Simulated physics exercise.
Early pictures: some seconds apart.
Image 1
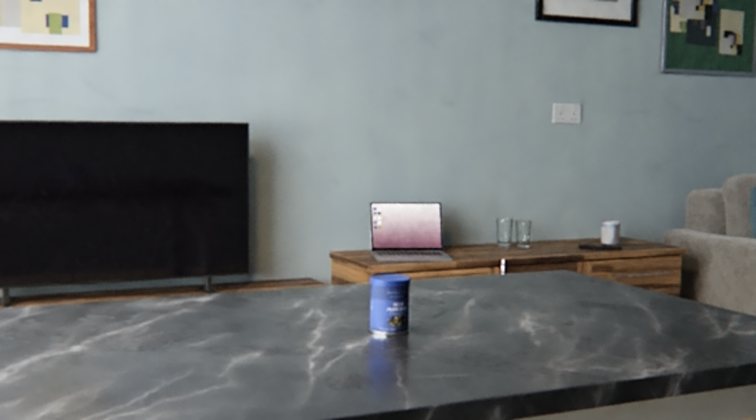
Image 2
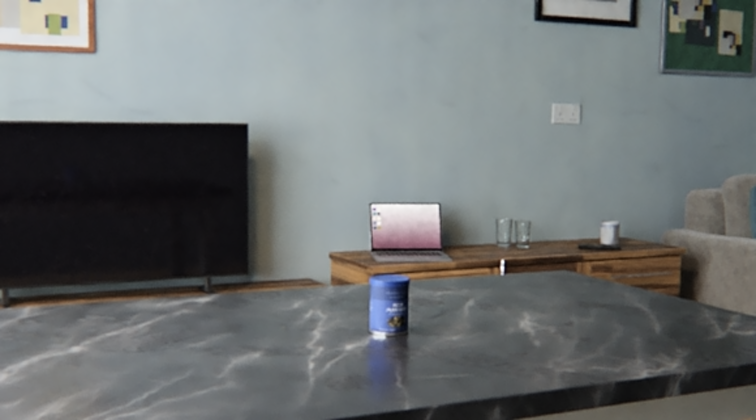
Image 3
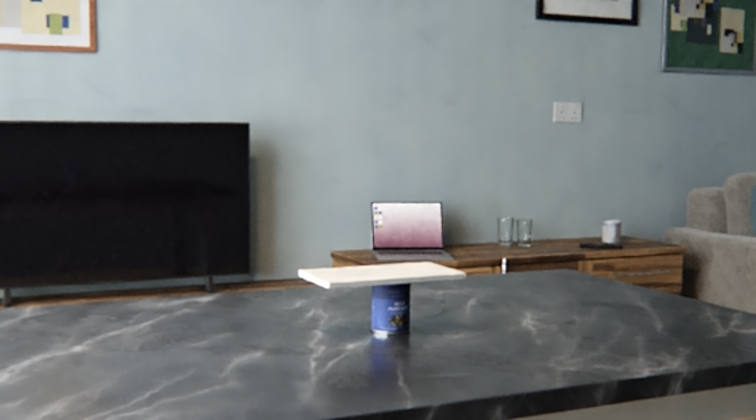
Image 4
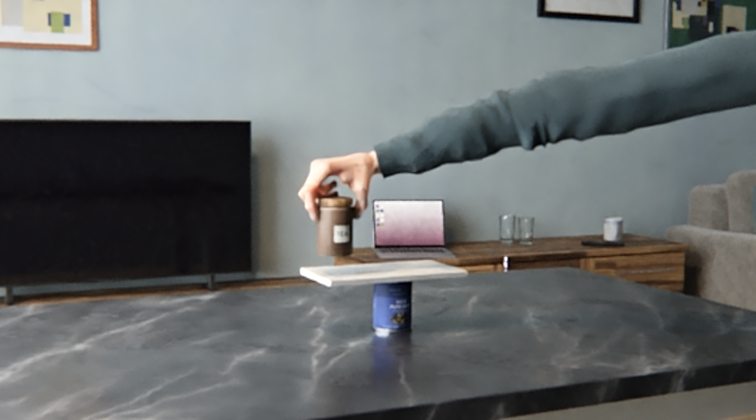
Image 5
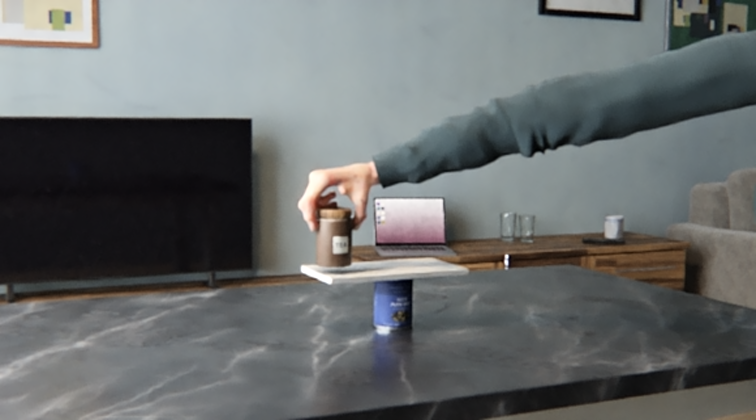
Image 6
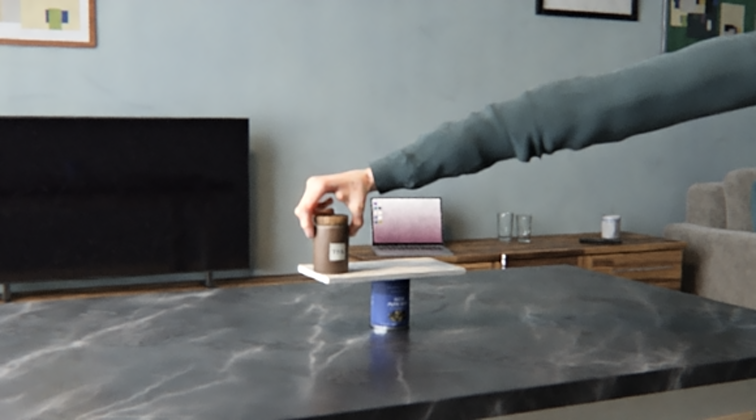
A blue tin stands on a dark, white-veined marble counter, seen from slightly above in a living room with a black television at left and a laptop and glasses on a wooden cabinet behind. A pale flat board then appears across the top of the tin. A hand in a dark green sleeve reaches from the right and lowers a brown jar onto the board's left side, keeping hold of it.
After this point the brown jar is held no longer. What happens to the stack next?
The stack is left disturbed.
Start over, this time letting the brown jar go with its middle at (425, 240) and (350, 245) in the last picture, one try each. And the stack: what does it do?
In the first try it remains standing, then in the second try it breaks down.
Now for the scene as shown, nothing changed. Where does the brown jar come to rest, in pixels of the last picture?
Roughly pixel (296, 323) in the last picture.
Then, 0.30 s later than the last frame, brown jar now fallen; white board tilted by 41°.
Then, 0.60 s later than the last frame, white board tilted by 41°.
When it is over, fallen, brown jar; lying over in the stack, white board; blue tin as before. End places, in pixels of the last picture, brown jar near (295, 323). The stack gives way.
